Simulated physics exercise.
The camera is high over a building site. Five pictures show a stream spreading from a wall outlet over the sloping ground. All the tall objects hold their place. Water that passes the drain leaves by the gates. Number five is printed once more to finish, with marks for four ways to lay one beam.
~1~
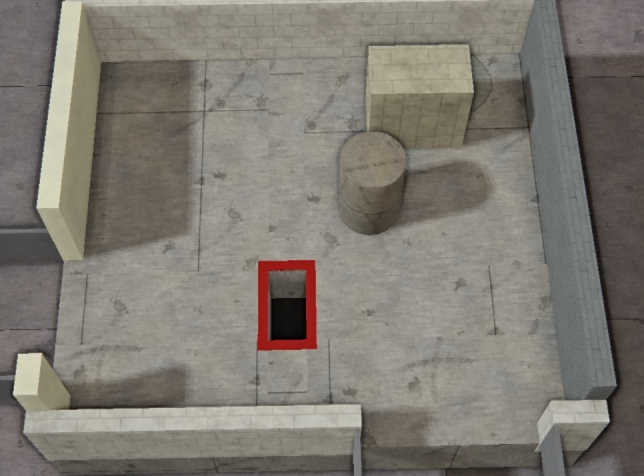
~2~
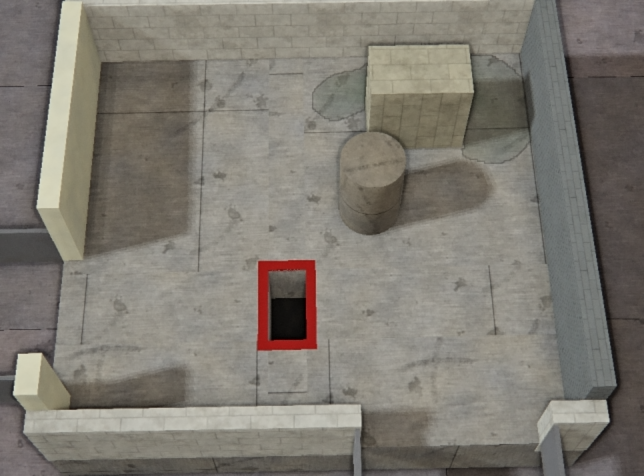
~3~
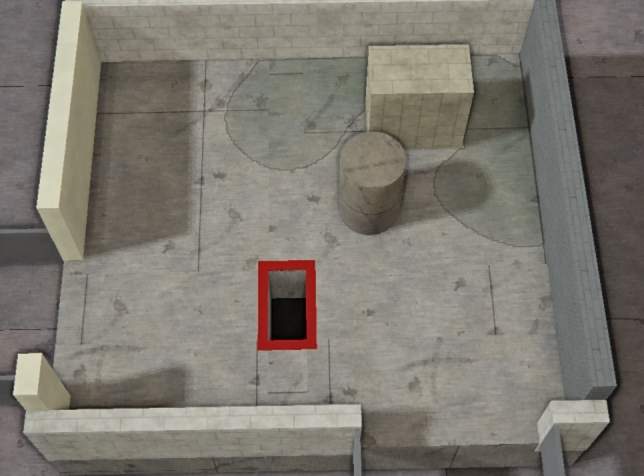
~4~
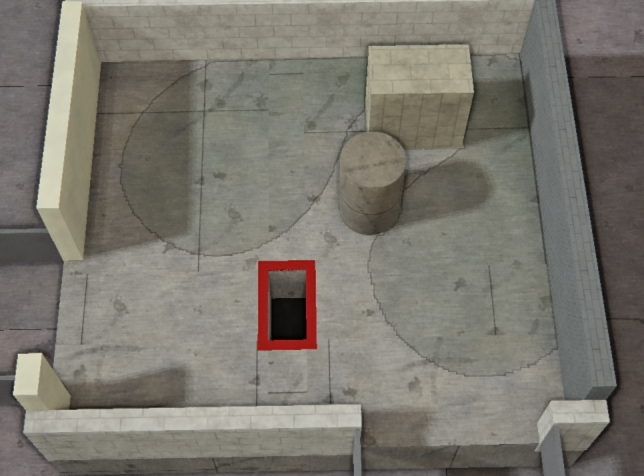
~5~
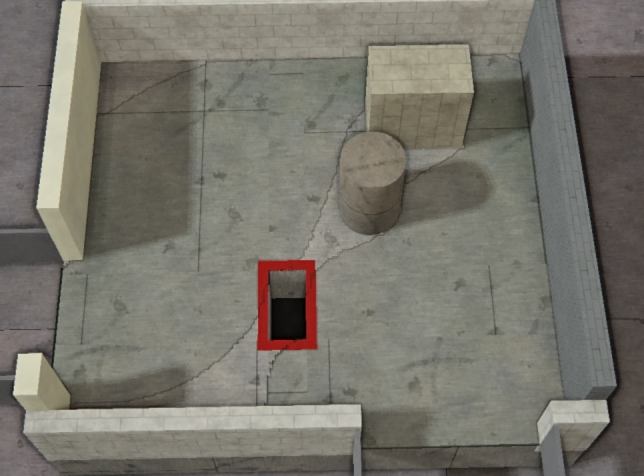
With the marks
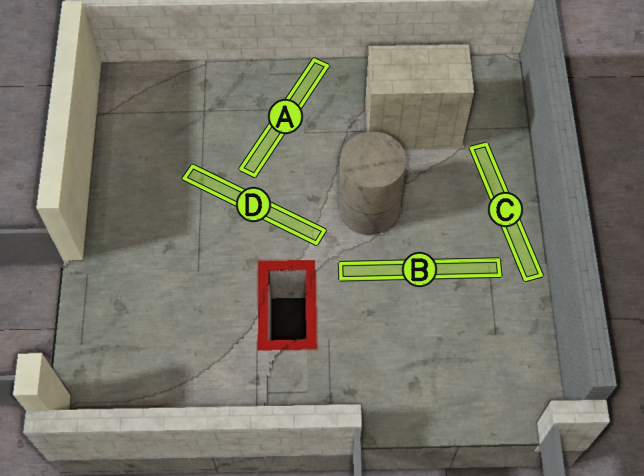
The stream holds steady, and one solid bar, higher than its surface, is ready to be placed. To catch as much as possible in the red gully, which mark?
It is A.
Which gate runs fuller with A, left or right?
The left gate.
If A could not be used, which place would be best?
That would be B.
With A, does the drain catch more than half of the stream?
No, it does not.
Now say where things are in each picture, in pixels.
The first picture shows outfall at (442, 50); red gully at (287, 304); open gate at (77, 326); open gate at (448, 425); 3 % of the ground is wet; red gully still dry.
The second picture shows front seen at (333, 113), 9 % of the ground wet; red gully still dry.
The third picture shows front seen at (231, 115), 20 % of the ground wet; red gully still dry.
The fourth picture shows front seen at (147, 207), 47 % of the ground wet; red gully still dry.
The fifth picture shows front seen at (59, 366), 77 % of the ground wet; red gully still dry.
On the marked copy, A from (247, 172) to (320, 62); B from (340, 271) to (499, 267); C from (478, 146) to (533, 277); D from (188, 172) to (320, 236).
If A is chosen, about 27 % of the stream goes into the red gully, about 73 % out by the gates.
If B is chosen, about 18 % of the stream goes into the red gully, about 82 % out by the gates.
If C is chosen, about 7 % of the stream goes into the red gully, about 92 % out by the gates.
If D is chosen, about 10 % of the stream goes into the red gully, about 90 % out by the gates.
